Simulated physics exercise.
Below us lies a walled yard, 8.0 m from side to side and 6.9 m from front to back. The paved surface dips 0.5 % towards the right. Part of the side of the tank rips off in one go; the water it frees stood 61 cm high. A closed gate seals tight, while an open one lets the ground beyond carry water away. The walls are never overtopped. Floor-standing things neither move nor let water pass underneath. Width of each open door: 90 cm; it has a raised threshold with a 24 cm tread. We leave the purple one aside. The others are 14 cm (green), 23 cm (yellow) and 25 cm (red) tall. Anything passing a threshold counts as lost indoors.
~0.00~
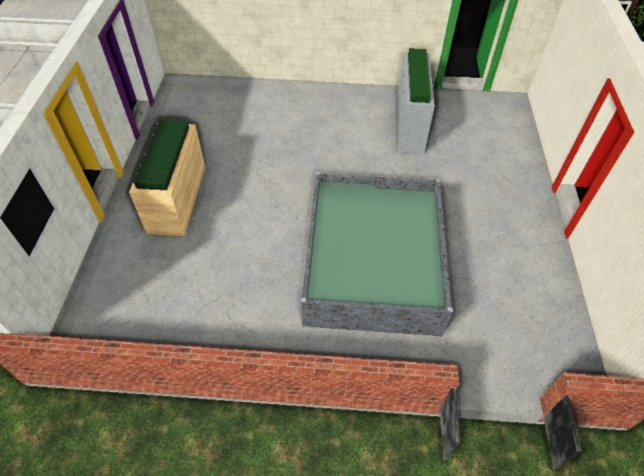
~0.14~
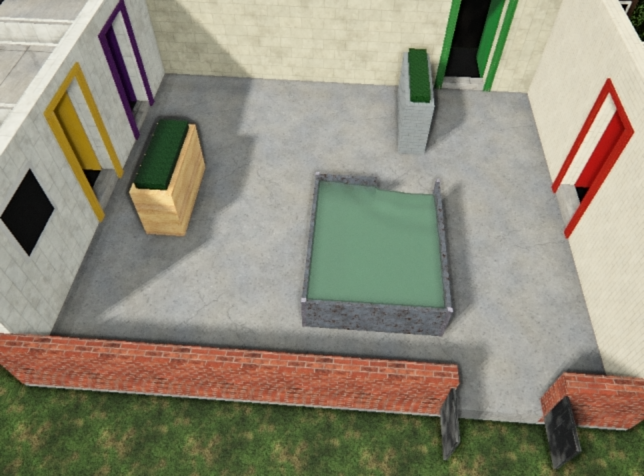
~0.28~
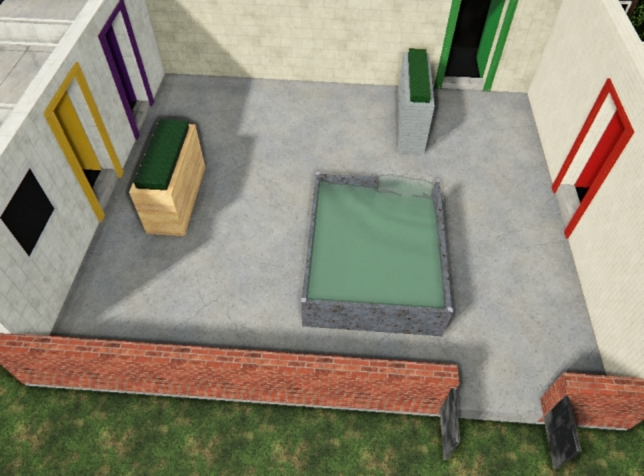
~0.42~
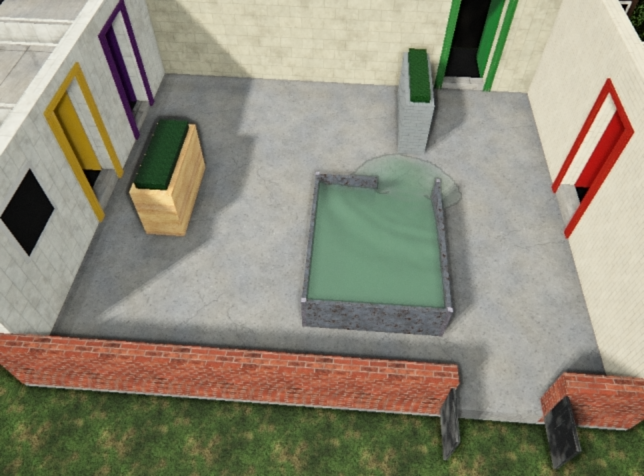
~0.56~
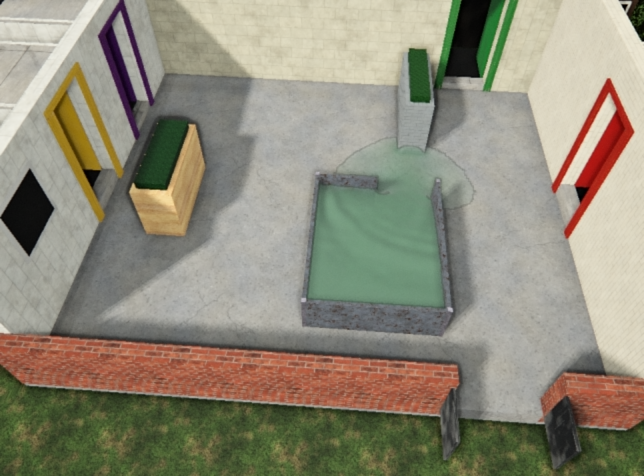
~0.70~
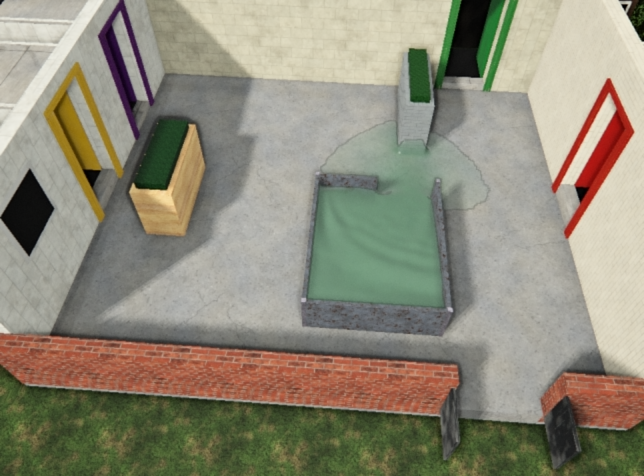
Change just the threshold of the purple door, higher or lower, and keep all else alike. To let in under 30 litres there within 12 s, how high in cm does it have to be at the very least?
At least roughly 6 cm.
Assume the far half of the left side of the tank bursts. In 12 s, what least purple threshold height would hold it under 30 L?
Then it needs around 6.0 cm.
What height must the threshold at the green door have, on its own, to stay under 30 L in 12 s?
The green door needs around 12.0 cm.
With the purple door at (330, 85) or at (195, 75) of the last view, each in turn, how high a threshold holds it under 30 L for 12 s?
First place around 11.5 cm, second around 7.0 cm.
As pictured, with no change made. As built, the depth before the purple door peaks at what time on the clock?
Roughly 8.0 s.
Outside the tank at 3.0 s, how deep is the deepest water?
About 31 cm at most.
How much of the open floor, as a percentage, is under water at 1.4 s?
Roughly 20 percent of the floor.
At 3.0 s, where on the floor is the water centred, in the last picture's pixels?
My guess is close to (393, 193).
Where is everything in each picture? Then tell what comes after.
In the first picture, the tank at (376, 239) is whole and still, 61 cm deep; the purple door at (130, 78) is dry.
In the second picture, water pours out on the far side and has run 0.3 m, to a hidden place; about 5 cm deep outside, 61 cm at the back.
In the third picture, the gap is on the far side, the front 0.7 m out at (387, 178); the back of the tank holds 61 cm.
In the fourth picture, the gap is on the far side, the front 1.3 m out at (387, 158); the back of the tank holds 61 cm.
In the fifth picture, water pours out on the far side and has run 1.8 m, to (387, 141); about 5 cm deep outside, 61 cm at the back.
In the sixth picture, the gap is on the far side, the front 2.3 m out at (390, 124); the back of the tank holds 61 cm; 4.0 m in a straight line remain to the purple door at (130, 78).
After 1.4 s water covers 20 % of the floor, deepest (38 cm) near (412, 155); it has not reached the purple door.
After 3.0 s water covers 35 % of the floor, deepest (31 cm) near (531, 115); it has not reached the purple door.
After 12.0 s water covers 90 % of the floor, deepest (11 cm) near (540, 150); 8 cm at the purple door, 0 litres in over its 14 cm threshold.
At the purple door as built, the water arrived by 4.0 s and peaked near 10 cm at 8.0 s.
Run again over the same 12 s with other heights there, 54 litres in over 5 cm, 7 litres over 8 cm. The limit of 30 litres is kept from about 6 cm up.
